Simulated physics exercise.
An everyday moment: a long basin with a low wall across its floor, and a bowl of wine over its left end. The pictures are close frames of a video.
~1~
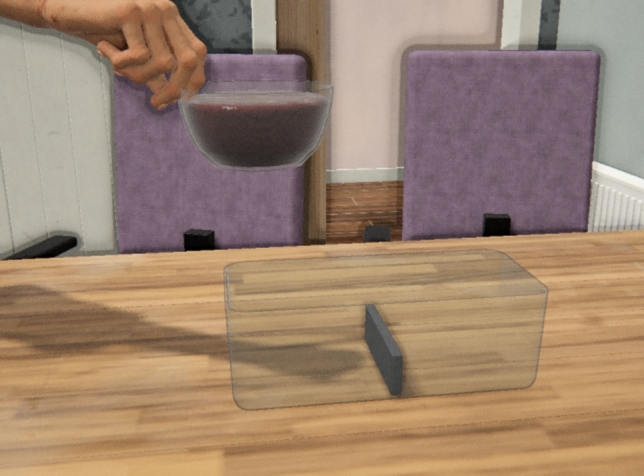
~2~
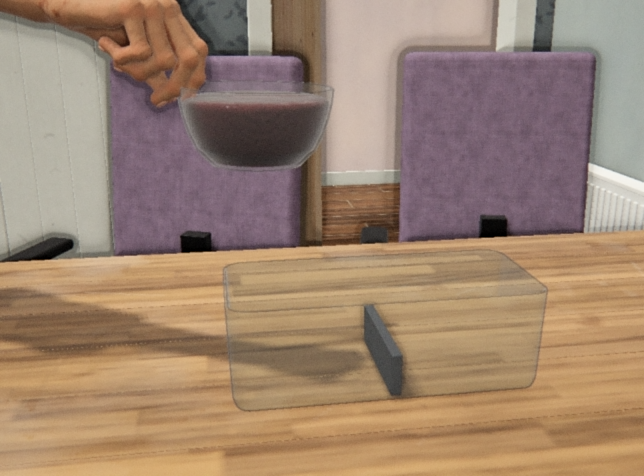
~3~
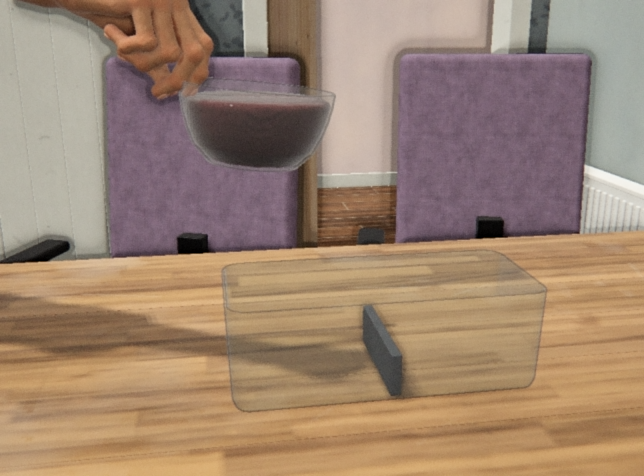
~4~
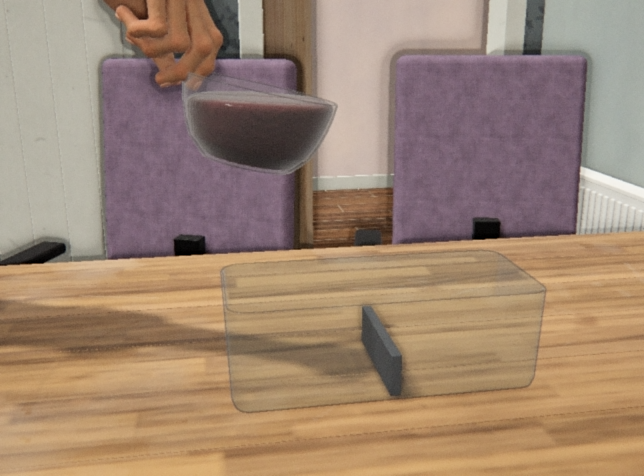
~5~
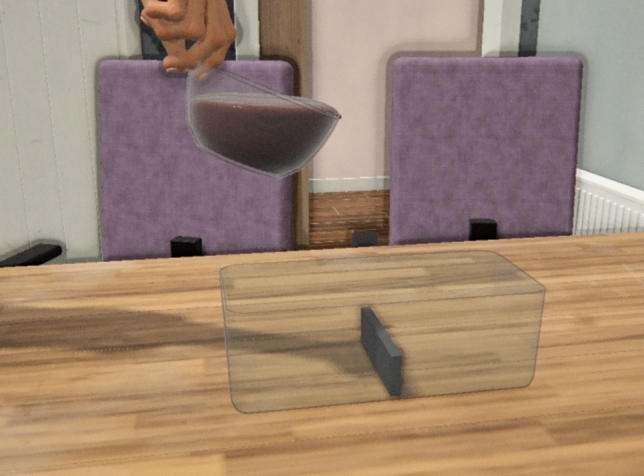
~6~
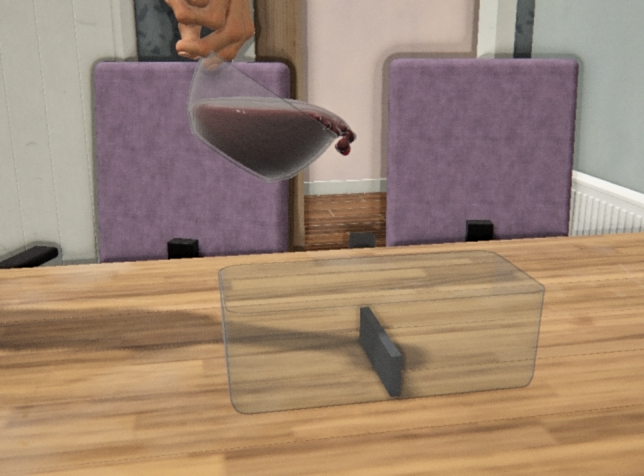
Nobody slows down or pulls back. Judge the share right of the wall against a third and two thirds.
In the end between a third and two thirds is right of the wall.
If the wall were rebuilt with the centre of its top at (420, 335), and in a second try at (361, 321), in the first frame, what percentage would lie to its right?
In turn 15 and 75 in a hundred.
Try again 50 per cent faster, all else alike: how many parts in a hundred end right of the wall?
Close to 40 per cent.
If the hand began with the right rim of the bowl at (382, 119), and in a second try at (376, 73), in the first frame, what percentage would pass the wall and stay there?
About 80 and 80 per cent.
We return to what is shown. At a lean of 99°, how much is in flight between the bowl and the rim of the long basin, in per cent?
Some 40 per cent.
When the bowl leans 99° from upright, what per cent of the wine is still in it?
About 10 per cent.
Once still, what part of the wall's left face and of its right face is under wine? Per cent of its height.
Near 30 on the left, 50 on the right.
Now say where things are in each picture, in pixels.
Tilt 0°; pouring edge (332, 87); surface from (182, 99) to (328, 98); the long basin's rim runs from (226, 288) to (524, 271); the wall's top is at (383, 329), in the first picture.
Tilt 2°; pouring edge (332, 90); surface from (183, 99) to (327, 98), in the second picture.
Tilt 6°; pouring edge (333, 96); surface from (183, 97) to (328, 101), in the third picture.
Tilt 13°; pouring edge (335, 106); surface from (186, 97) to (332, 103), in the fourth picture.
Tilt 23°; pouring edge (336, 119); surface from (189, 100) to (334, 113); 3 per cent is over the edge, in the fifth picture.
Tilt 34°; pouring edge (334, 136); surface from (191, 103) to (330, 123); 10 per cent is over the edge, in the sixth picture.
A moment on, the bowl is tipped on its side and 12 per cent is still to pour, 7 is left of the wall and 43 right of it.
Next, the bowl is tipped right over and 0 per cent is still to pour, 42 is left of the wall and 54 right of it.
Then the bowl is tipped right over and 0 per cent is still to pour, 42 is left of the wall and 56 right of it.
Later the bowl is tipped right over and 0 per cent is still to pour, 42 is left of the wall and 56 right of it.
At rest 42 per cent lies left of the wall, 56 right of it and 2 outside.
